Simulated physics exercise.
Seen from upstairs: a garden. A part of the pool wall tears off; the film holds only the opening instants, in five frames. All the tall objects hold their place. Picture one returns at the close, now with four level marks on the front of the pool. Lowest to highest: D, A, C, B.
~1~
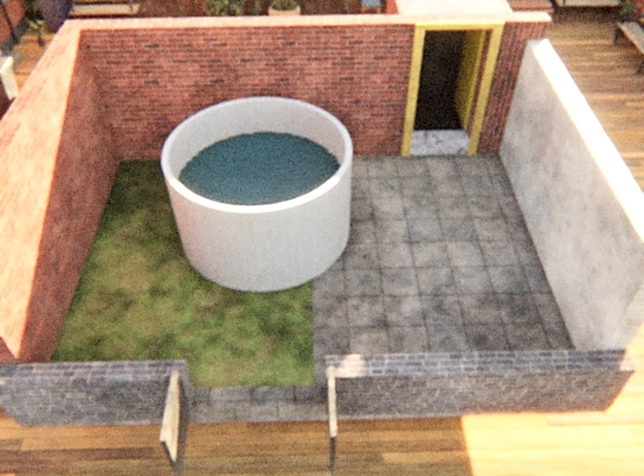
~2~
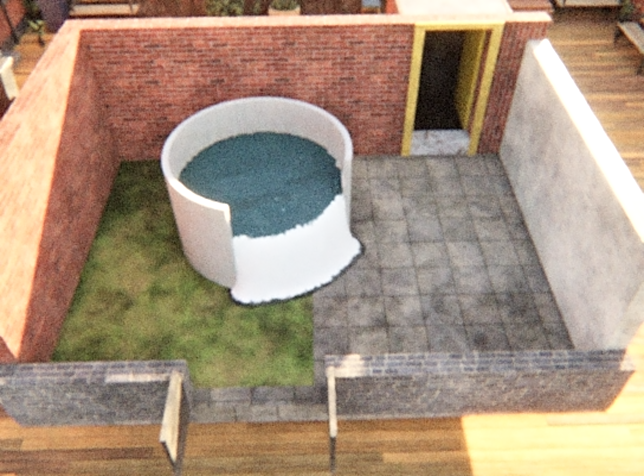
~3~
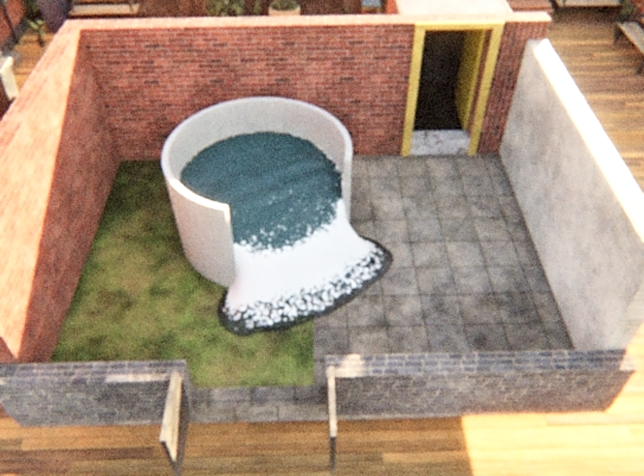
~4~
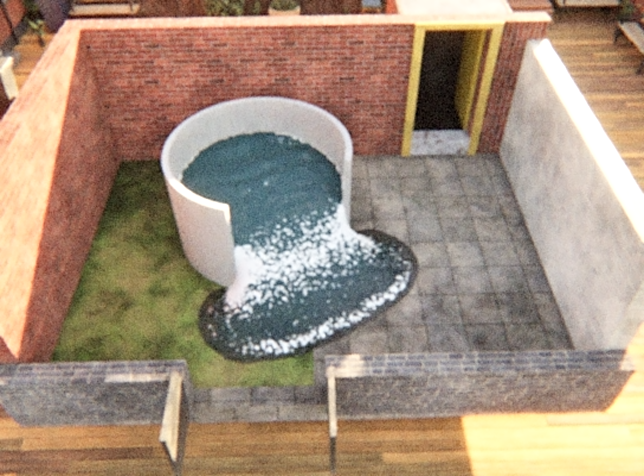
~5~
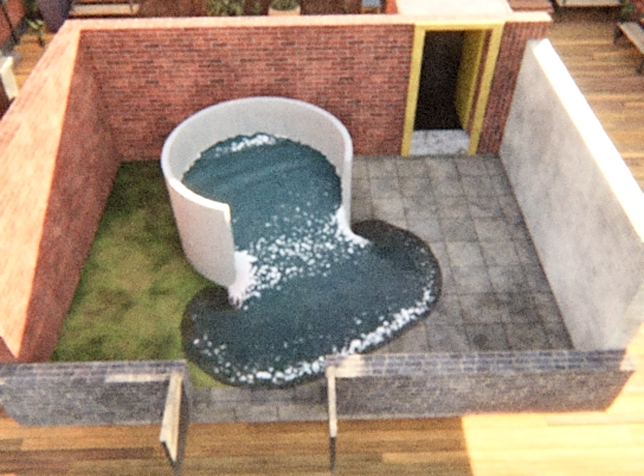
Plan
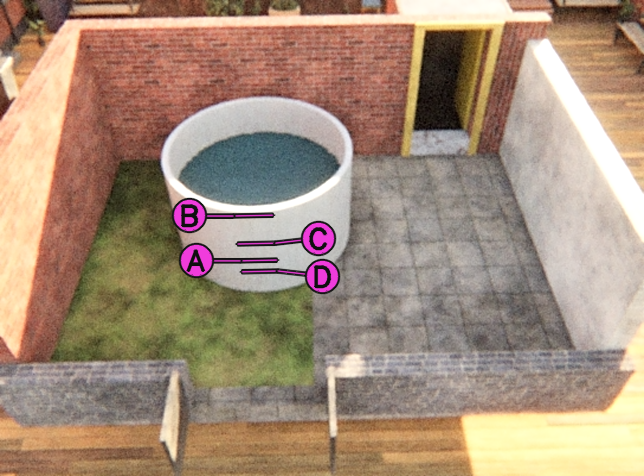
At first, a round white pool of still, dark water stands in a brick-walled yard, half grass and half grey paving. Then the front of its wall is open and water pours out in a white, foaming rush, spreading into a widening dark puddle across the grass and paving toward the gate.
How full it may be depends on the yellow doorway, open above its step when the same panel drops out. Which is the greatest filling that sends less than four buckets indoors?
Level C just does it.
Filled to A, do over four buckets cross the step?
No, that is safe.
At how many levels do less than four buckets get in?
Three of them.
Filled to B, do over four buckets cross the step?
Yes.
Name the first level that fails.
It is B.
On the marked copy, A at (258, 260); B at (253, 215); C at (256, 243); D at (259, 271); from the bottom up D, A, C, B.
Choosing A, nothing gets over.
Choosing B, about 10 bucketfuls get in.
Choosing C, a bucket or two gets in.
Choosing D, nothing gets over.
